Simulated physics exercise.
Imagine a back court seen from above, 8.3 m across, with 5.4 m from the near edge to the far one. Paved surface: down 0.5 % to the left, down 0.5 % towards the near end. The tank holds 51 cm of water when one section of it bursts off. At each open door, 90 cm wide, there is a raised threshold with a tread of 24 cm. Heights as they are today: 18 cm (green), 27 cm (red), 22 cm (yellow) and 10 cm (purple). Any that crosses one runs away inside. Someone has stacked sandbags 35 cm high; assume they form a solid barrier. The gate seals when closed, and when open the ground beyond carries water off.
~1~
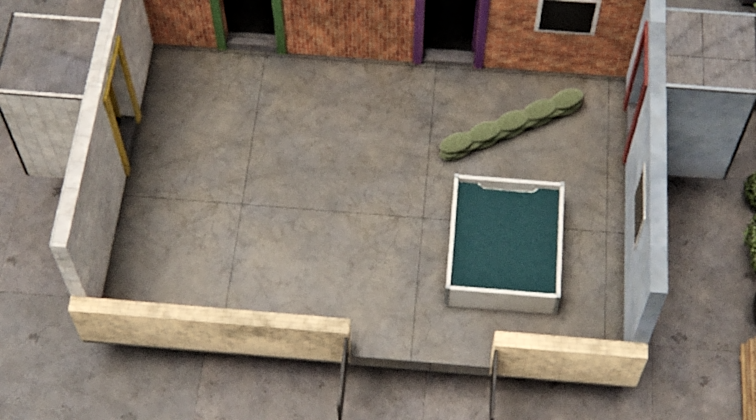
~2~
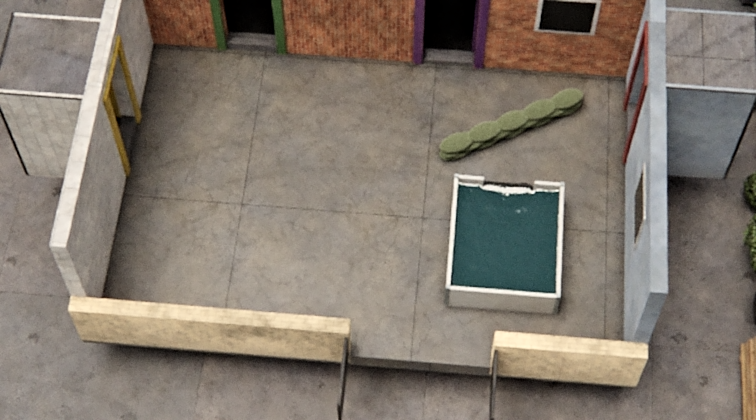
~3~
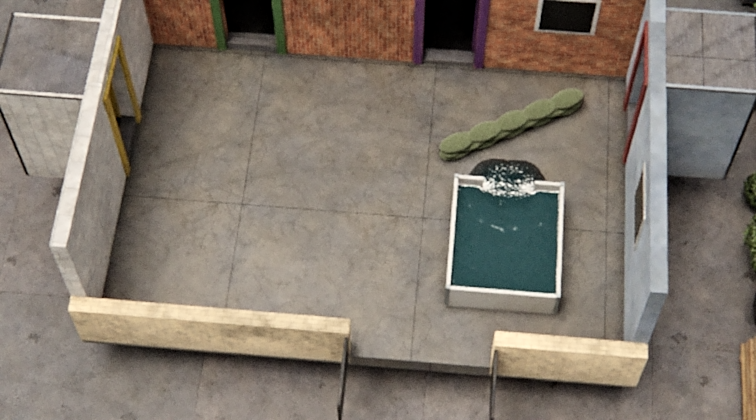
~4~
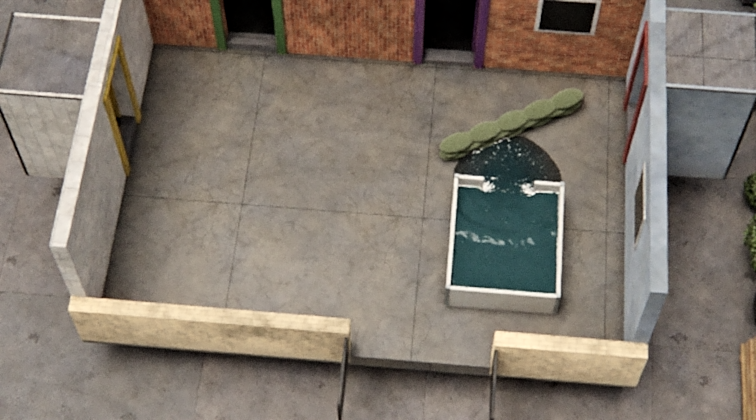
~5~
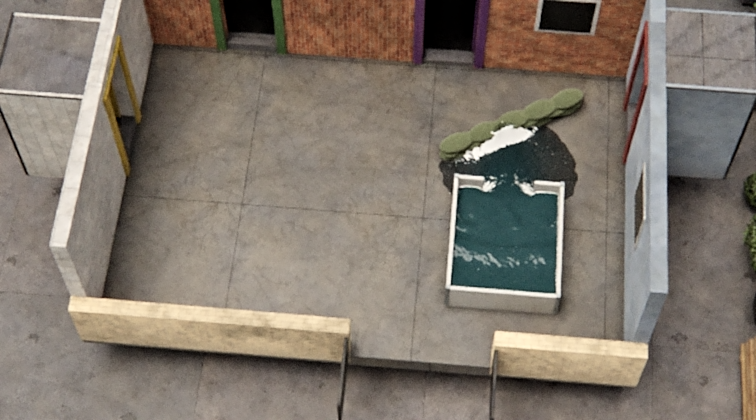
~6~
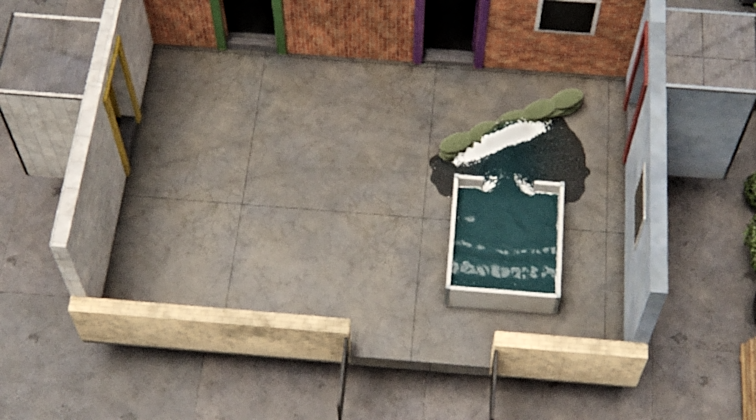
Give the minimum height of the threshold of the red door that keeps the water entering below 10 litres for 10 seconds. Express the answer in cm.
Minimum height: About 24 cm.
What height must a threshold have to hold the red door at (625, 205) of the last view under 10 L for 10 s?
Roughly 6.0 cm.
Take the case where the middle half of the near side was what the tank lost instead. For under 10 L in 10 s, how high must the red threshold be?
If so: Around 5.5 cm.
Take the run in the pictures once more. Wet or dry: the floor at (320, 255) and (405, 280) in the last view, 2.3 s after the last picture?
First soaked, then soaked.
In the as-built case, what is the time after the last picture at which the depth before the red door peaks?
Around 1.4 seconds.
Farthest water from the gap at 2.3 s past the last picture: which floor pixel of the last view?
At about (300, 255).
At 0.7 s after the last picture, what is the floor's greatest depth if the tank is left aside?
I'd estimate roughly 34 cm.
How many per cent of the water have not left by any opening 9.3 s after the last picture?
Around 98 percent is still there.
Then, 0.7 s after the last picture water covers 10 % of the floor, deepest (34 cm) near (497, 146); 3 cm at the red door, 0 litres in over its 27 cm threshold.
Then, 2.3 s after the last picture water covers 25 % of the floor, deepest (28 cm) near (626, 85); 23 cm at the red door, 1 litre in over its 27 cm threshold.
Then, 9.3 s after the last picture water covers 90 % of the floor, deepest (9 cm) near (600, 362); 8 cm at the red door, 2 litres in over its 27 cm threshold.
At the red door as built, the water peaked near 27 cm, 1.3 s after the last picture.
With a threshold of 22 cm, 19 litres would have come in within the 10 s; with 29.5 cm, 0 litres. So under 10 litres takes about 24 cm.
